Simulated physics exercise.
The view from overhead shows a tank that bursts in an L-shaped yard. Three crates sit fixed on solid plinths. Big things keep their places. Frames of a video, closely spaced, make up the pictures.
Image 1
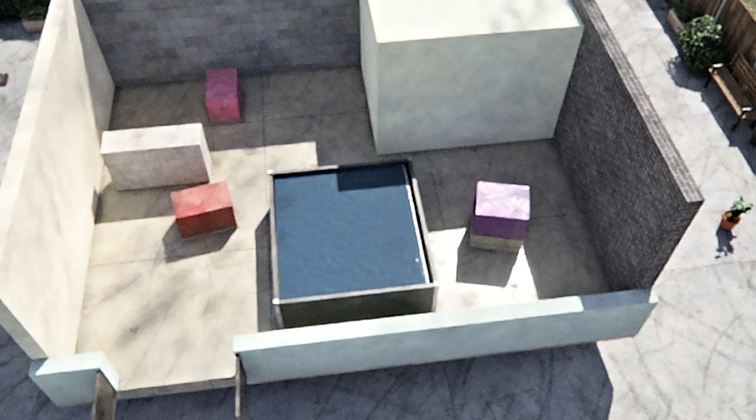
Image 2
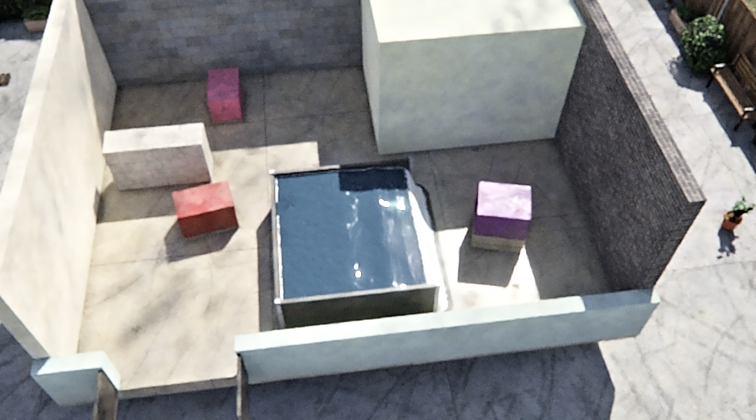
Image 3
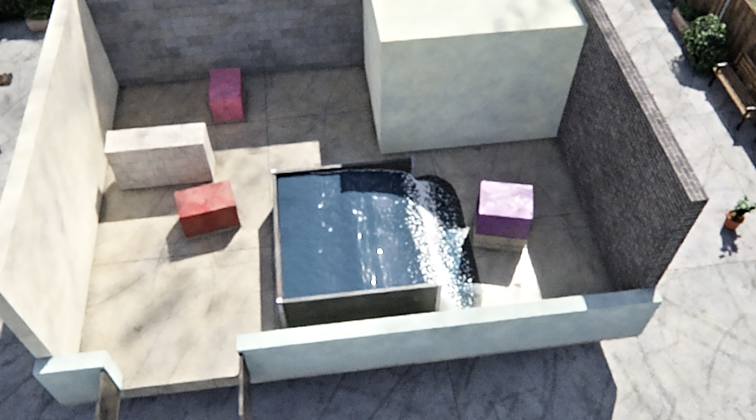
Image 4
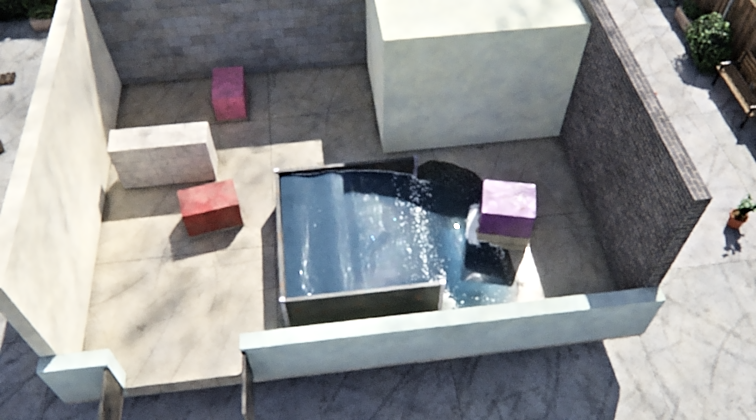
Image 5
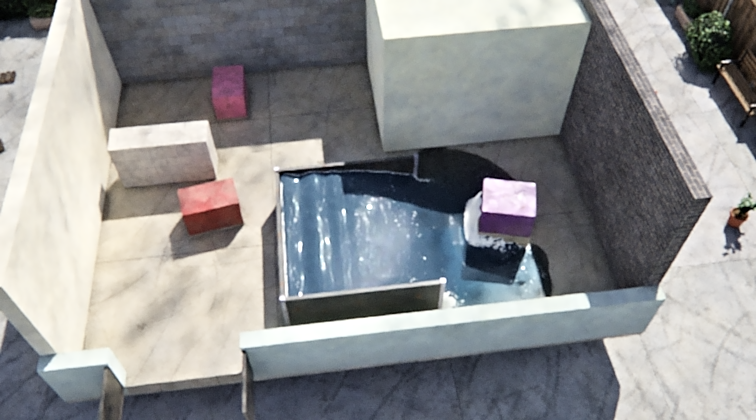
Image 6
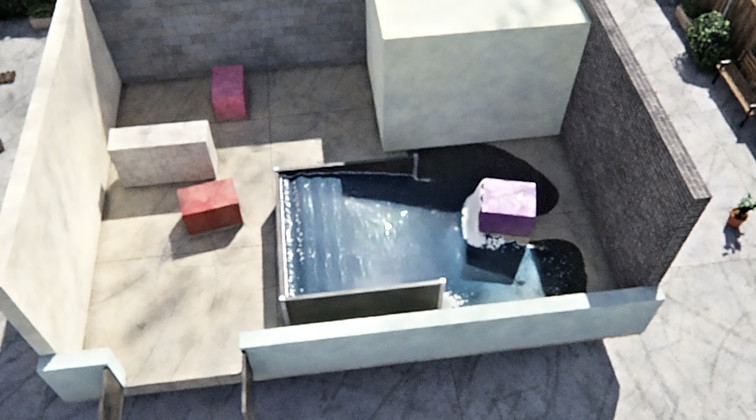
In this clip, seen from overhead, a still, open tank in a walled yard bursts along its right side, and water pours out to the right, spreading across the paving and around a purple-topped block toward the brick wall.
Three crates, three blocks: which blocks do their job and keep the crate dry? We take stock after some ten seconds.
The pink crate gets wet; the purple crate gets wet; the red crate gets wet.
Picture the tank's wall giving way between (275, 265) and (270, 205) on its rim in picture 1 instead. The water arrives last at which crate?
Last in line is the crate marked purple.
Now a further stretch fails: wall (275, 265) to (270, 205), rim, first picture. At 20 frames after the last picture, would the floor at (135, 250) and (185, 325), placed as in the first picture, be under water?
Submerged, submerged.
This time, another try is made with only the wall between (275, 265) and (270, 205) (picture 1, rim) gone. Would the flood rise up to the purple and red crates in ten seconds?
I expect purple crate remains untouched while red crate goes wet.
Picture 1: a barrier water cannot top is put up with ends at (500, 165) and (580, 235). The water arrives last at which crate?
I'd pick the pink one.
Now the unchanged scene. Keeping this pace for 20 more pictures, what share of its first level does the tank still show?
I'd say around 24 per cent.
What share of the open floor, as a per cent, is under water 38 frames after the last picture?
I reckon 75 per cent or so.
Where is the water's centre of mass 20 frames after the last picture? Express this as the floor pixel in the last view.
I'd place it roughly at (471, 227).
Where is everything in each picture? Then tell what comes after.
The first frame shows the open tank at (349, 228) is whole and still.
In the second frame, water pours out at (420, 239) and has run to a hidden place.
In the third frame, water pours out at (422, 239) and has run to a hidden place.
In the fourth frame, the front is at a hidden place, out from the gap at (425, 239).
In the fifth frame, water pours out at (425, 238) and has run to a hidden place.
In the sixth frame, water pours out at (424, 238) and has run to (580, 293).
A moment on, water covers 30 % of the floor; the pink crate not reached, the purple crate water round its plinth, the red crate not reached.
Next, water covers 30 % of the floor; the pink crate not reached, the purple crate water round its plinth, the red crate not reached.
Then, water covers 40 % of the floor; the pink crate not reached, the purple crate water round its plinth, the red crate not reached.
Later, water covers 75 % of the floor; the pink crate water round its plinth, the purple crate water round its plinth, the red crate water round its plinth.
In the end, water covers 95 % of the floor; the pink crate was topped, the purple crate was topped, the red crate was topped.
